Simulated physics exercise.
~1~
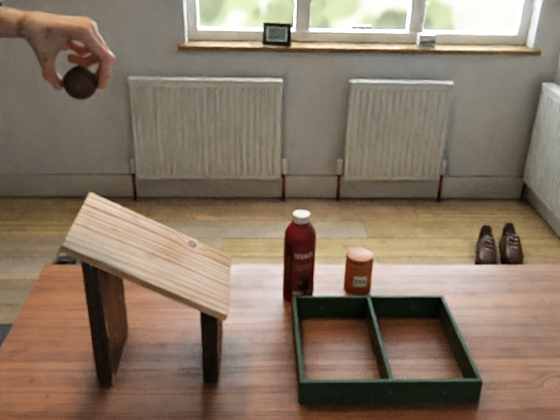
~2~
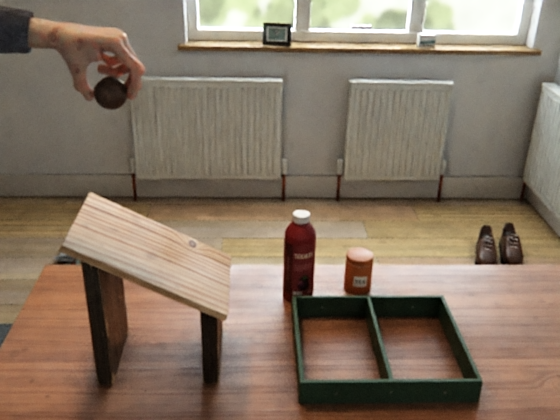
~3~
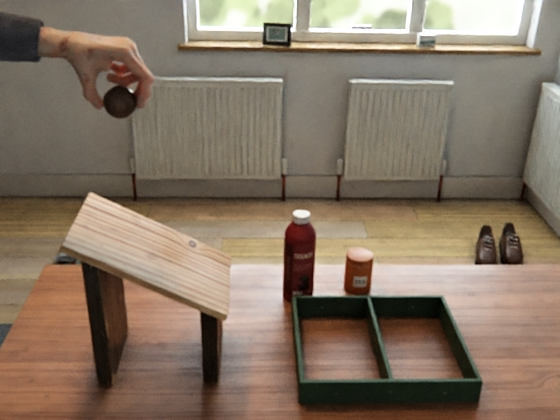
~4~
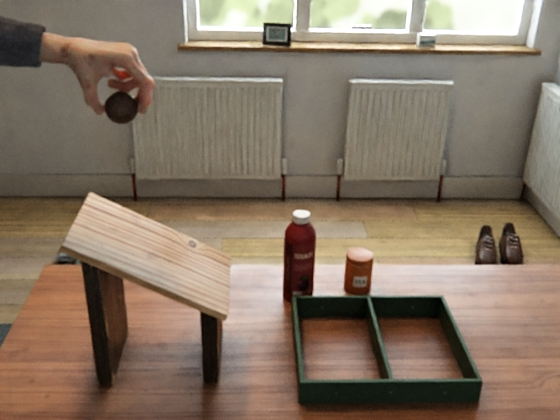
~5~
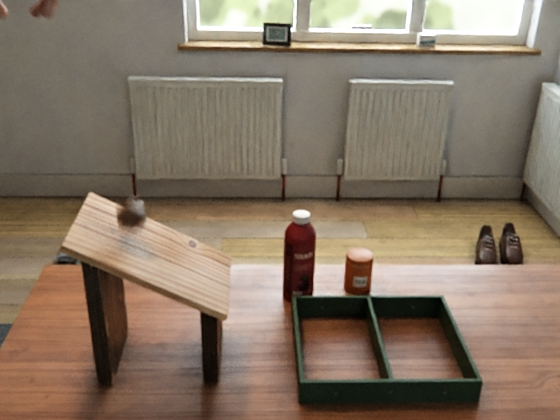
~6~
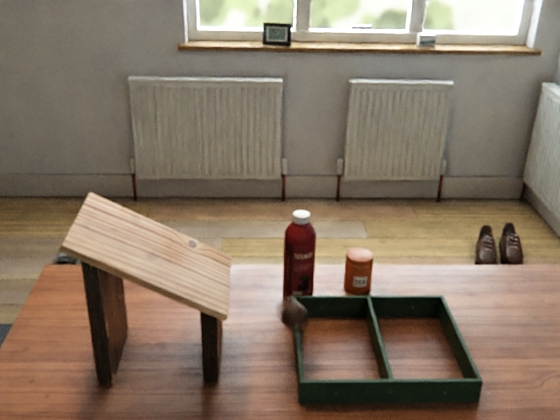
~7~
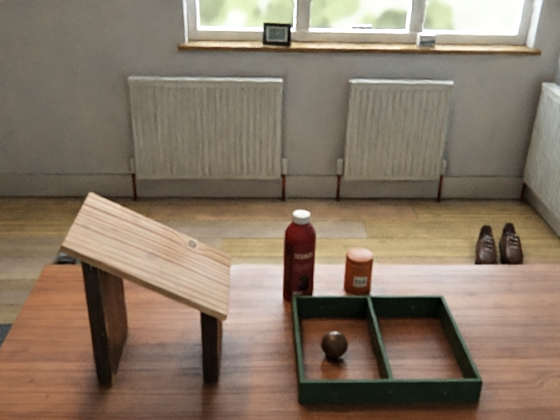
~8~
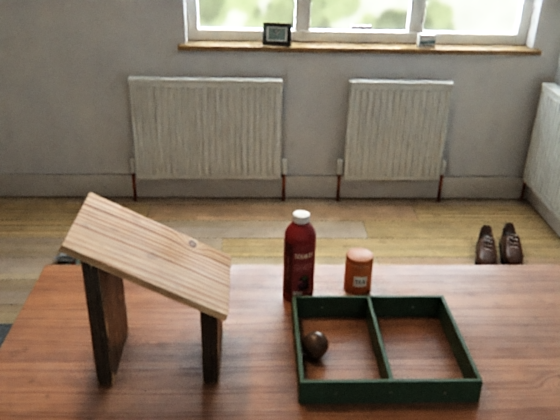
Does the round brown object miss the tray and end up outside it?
No, it ends up inside the tray, in the left bay, the one nearer the sloping board.
